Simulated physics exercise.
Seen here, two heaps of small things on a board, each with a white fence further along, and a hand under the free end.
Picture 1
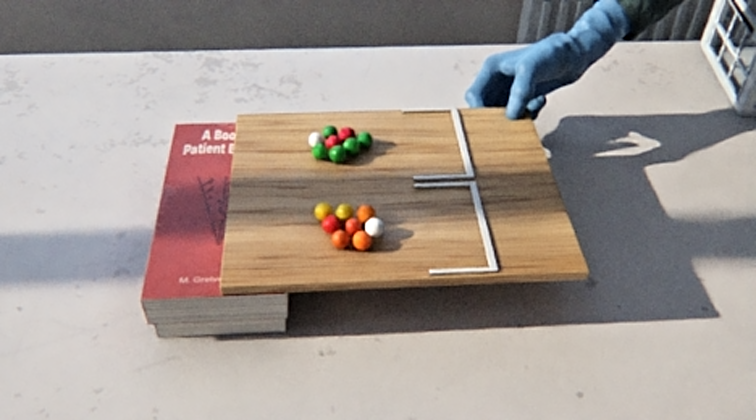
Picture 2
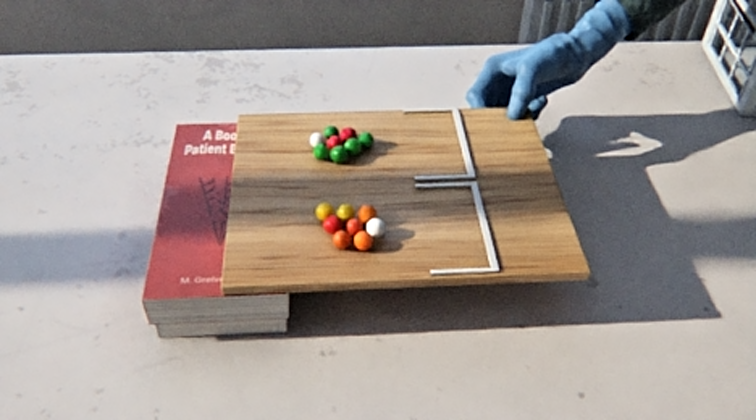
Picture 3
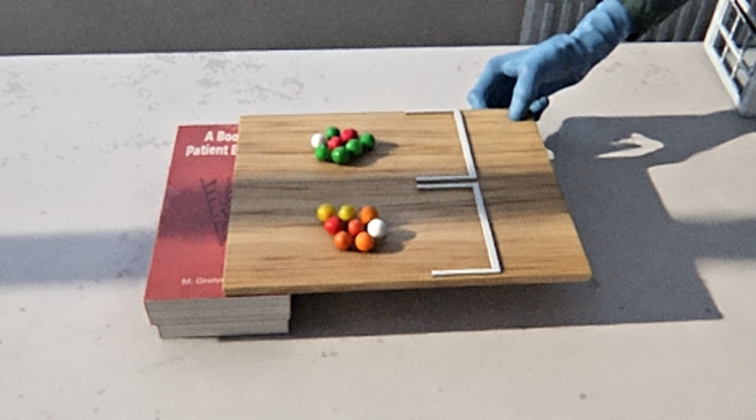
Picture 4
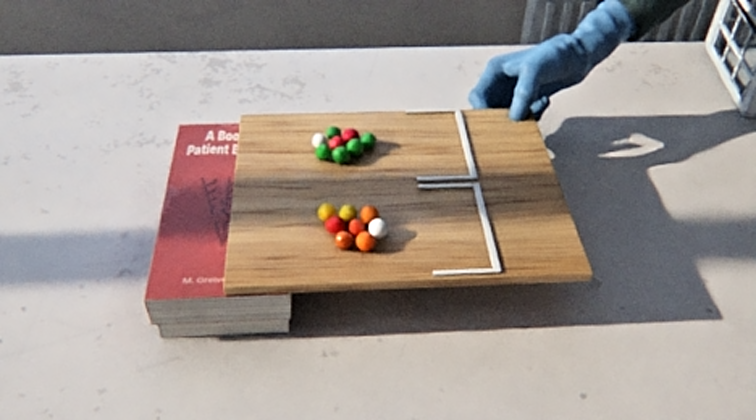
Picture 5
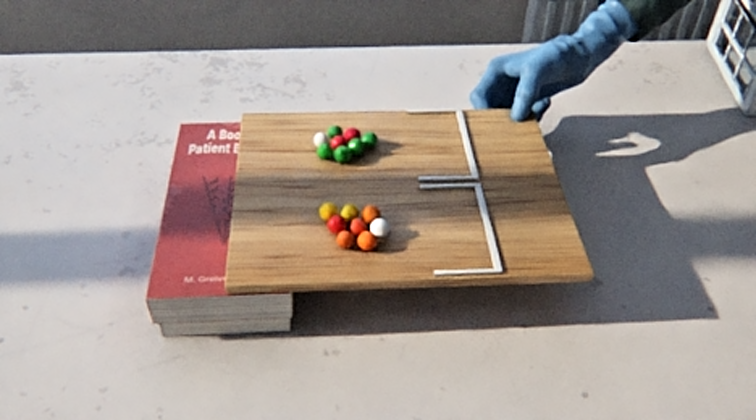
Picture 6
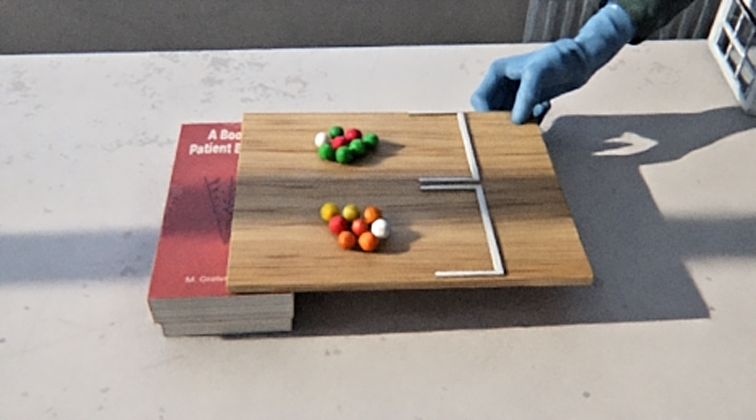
At first, a gloved hand holds the right end of a wooden board level, its left end resting on a stack of red books, with two clusters of colourful balls and white bars on top. The hand then lowers that end very slightly, while both clusters stay in place on the board.
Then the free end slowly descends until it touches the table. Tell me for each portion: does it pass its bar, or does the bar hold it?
The front portion passes it. The back portion passes it.
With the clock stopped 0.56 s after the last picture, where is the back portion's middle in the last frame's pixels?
Its middle sits close to (408, 157) in the last picture.
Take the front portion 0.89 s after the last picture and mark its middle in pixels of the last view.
Its centre lies roughly at (565, 262).
Then, 0.24 s on from there, board sloping at 6°; front portion where it was; back portion where it was.
Then, 0.56 s on from there, board sloping at 12°; front portion on its way down; back portion on its way down.
Then, 0.89 s on from there, board resting at 13°; front portion the whole lot past its bar; back portion the whole lot past its bar.
In the end, board resting at 13°; front portion the whole lot past its bar; back portion the whole lot past its bar.
